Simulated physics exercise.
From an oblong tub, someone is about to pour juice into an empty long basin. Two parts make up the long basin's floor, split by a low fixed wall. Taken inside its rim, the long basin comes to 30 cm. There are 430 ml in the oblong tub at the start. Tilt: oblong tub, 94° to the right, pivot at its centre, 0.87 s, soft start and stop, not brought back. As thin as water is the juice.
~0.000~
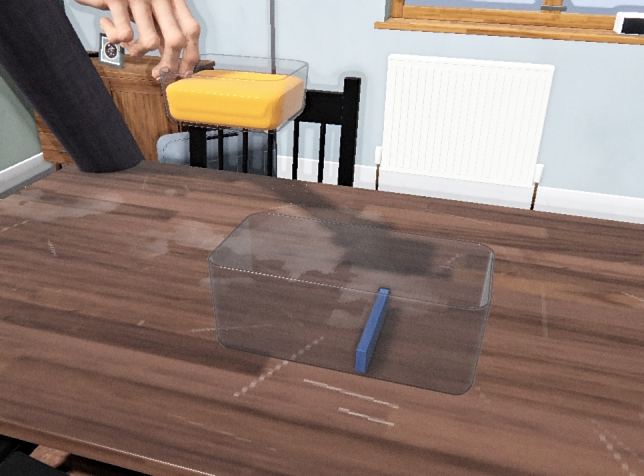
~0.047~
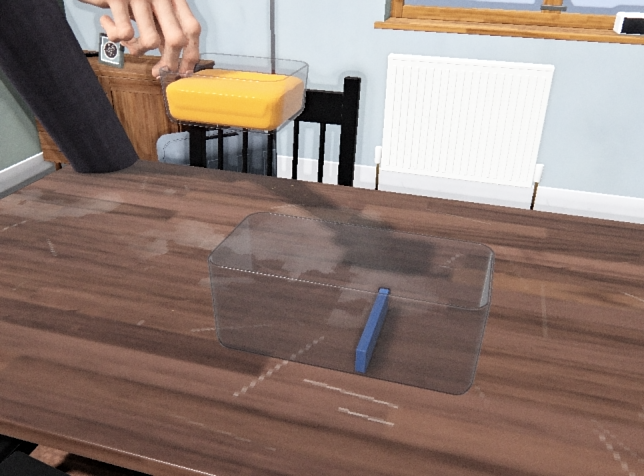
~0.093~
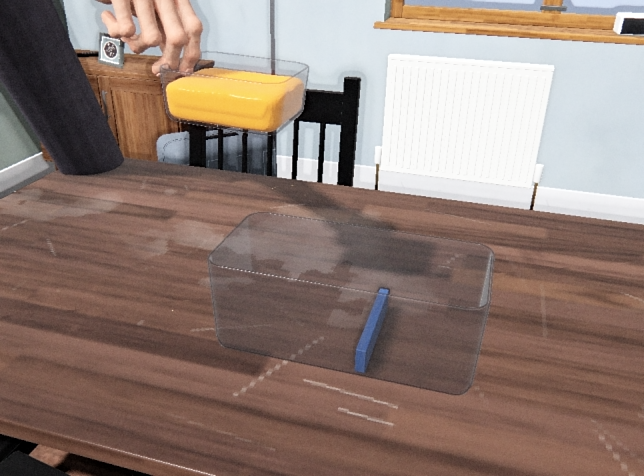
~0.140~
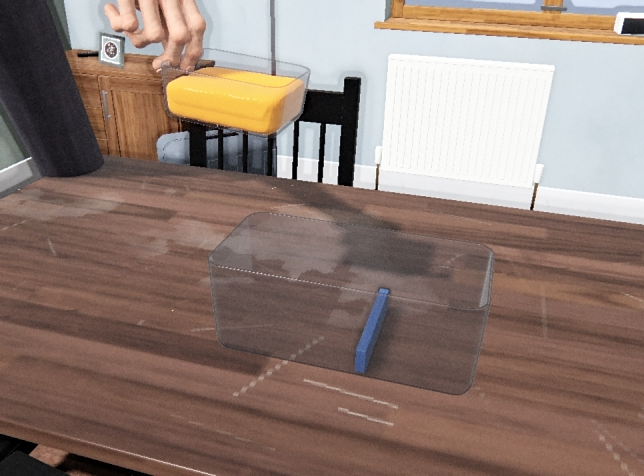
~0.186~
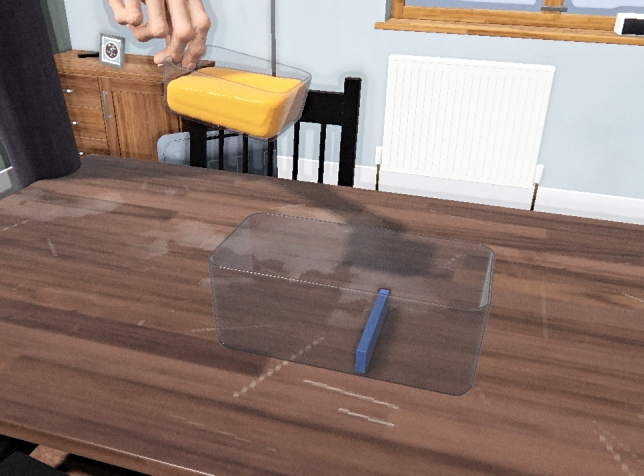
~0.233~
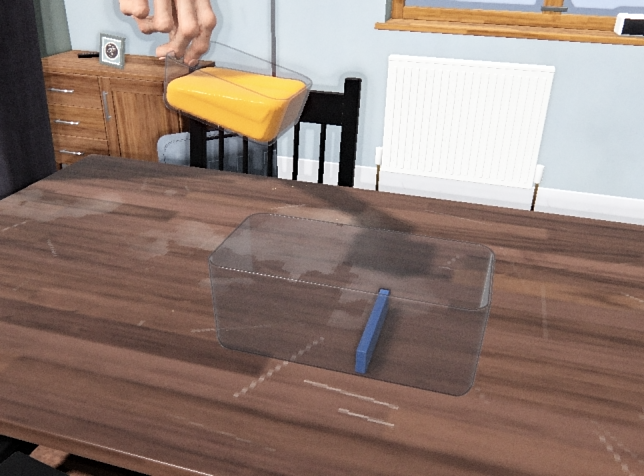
Above a wooden table, a hand beside a clear tub of orange-yellow juice stayed close as the tub slowly tilted down to the right, while the clear basin with a low blue divider sat still below.
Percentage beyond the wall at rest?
9 per cent.
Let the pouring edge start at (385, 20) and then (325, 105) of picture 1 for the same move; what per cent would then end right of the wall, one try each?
About 75 %, then about 45 %.
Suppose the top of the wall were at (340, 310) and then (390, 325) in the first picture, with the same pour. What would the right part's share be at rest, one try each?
65 per cent first, 15 per cent second.
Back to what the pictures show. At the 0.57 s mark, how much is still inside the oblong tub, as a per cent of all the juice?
Fraction remaining: Approx. 34 per cent.
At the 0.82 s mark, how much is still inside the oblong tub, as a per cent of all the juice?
About 8 per cent.
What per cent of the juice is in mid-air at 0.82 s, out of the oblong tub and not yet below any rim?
About 9 percent.
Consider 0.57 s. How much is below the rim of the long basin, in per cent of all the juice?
Roughly 14 percent.
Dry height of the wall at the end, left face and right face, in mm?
Close to 14 mm left and close to 28 mm right.
By 0.57 s the tilt is 70° and 33 per cent is still to pour, 14 is left of the wall and 0 right of it.
By 0.82 s the tilt is 93° and 8 per cent is still to pour, 79 is left of the wall and 4 right of it.
By 1.09 s the tilt is 94° and 1 per cent is still to pour, 86 is left of the wall and 8 right of it.
By 1.37 s the tilt is 94° and 0 per cent is still to pour, 89 is left of the wall and 9 right of it.
At rest 89 per cent lies left of the wall, 9 right of it and 2 outside.
